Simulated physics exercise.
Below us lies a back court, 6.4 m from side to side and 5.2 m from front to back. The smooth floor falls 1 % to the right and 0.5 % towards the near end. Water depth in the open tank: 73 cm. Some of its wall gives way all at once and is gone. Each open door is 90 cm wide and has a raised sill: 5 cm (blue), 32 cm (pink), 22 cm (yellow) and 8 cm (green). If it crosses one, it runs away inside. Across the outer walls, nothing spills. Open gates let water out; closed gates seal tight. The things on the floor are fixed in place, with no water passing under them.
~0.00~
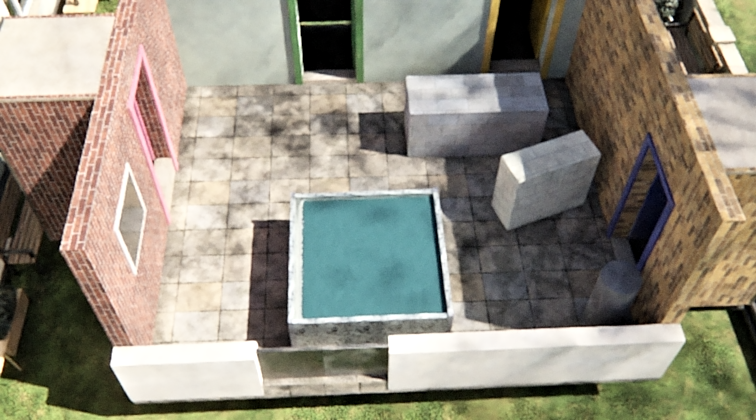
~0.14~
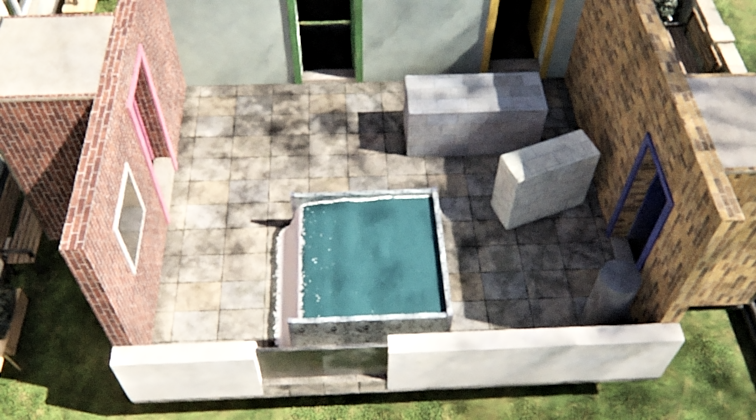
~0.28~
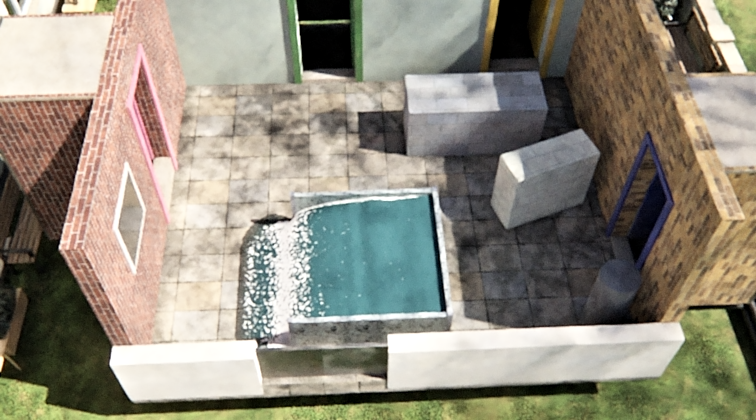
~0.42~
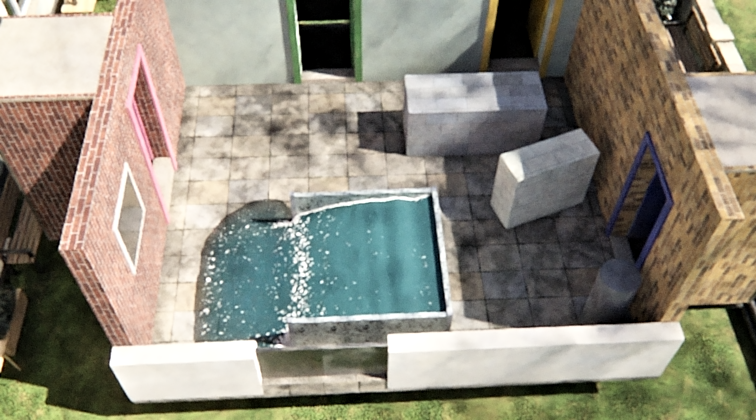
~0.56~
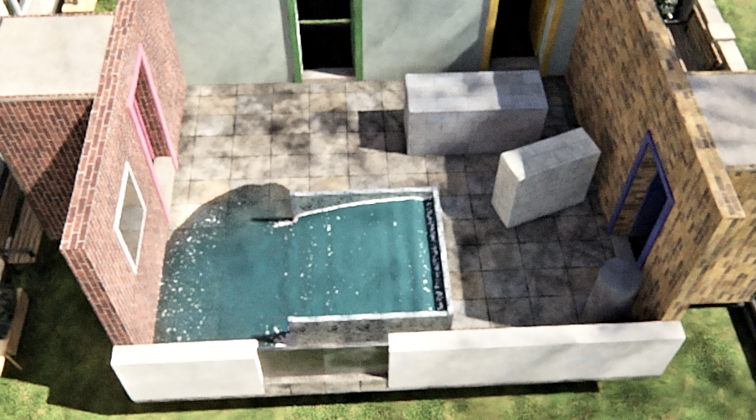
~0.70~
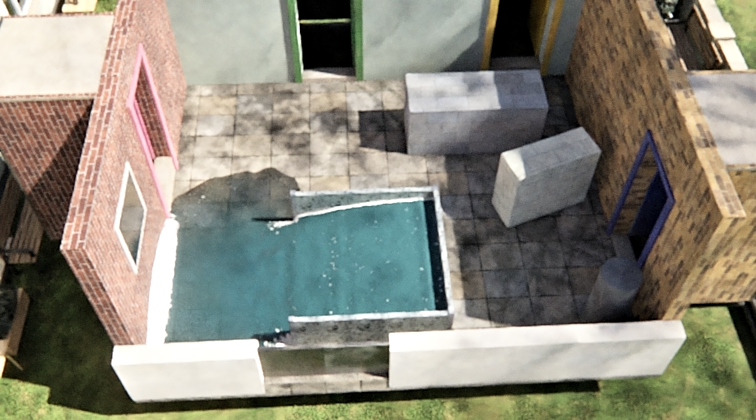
The footage shows a walled court with a raised tank of teal water and two grey blocks; the tank's left side gives way, and foaming water pours out, spreading leftward across the paved floor to the red brick wall.
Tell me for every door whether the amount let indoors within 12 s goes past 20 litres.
Blue door: Tops the amount; pink door: Falls short; yellow door: Falls short; green door: Tops the amount.
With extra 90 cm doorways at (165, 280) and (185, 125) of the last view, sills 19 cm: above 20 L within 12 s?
Well, the first one ends up on the high side, the second one on the low side.
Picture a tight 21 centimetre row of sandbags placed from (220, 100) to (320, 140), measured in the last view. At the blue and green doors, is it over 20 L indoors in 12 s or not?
Checking the limit, blue is too much, green is fine.
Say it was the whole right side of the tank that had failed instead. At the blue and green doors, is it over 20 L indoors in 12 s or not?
Outcome at blue: Exceeded; outcome at green: Not exceeded.
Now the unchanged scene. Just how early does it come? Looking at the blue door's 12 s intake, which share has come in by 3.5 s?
About 0 per cent.
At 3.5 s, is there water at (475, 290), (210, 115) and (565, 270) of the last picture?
Point 1: Unreached; point 2: Reached; point 3: Unreached.
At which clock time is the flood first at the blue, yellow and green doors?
Doors: Blue 4.0 s / yellow 3.8 s / green 2.6 s.
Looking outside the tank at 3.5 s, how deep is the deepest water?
About 31 cm at most.
After 1.4 s water covers 25 % of the floor and is deepest (57 cm) near (152, 358); blue door not reached, pink door 23 cm at the sill, 0 L in, yellow door not reached, green door not reached.
After 2.2 s water covers 30 % of the floor and is deepest (41 cm) near (151, 371); blue door not reached, pink door 24 cm at the sill, 0 L in, yellow door not reached, green door not reached.
After 3.5 s water covers 60 % of the floor and is deepest (31 cm) near (187, 91); blue door not reached, pink door 15 cm at the sill, 0 L in, yellow door not reached, green door 16 cm at the sill, 5 L in.
After 7.0 s water covers 90 % of the floor and is deepest (21 cm) near (151, 371); blue door 8 cm at the sill, 3 L in, pink door 11 cm at the sill, 0 L in, yellow door 15 cm at the sill, 1 L in, green door 8 cm at the sill, 54 L in.
After 12.0 s water covers 100 % of the floor and is deepest (14 cm) near (637, 350); blue door 14 cm at the sill, 46 L in, pink door 6 cm at the sill, 0 L in, yellow door 12 cm at the sill, 1 L in, green door 10 cm at the sill, 57 L in.
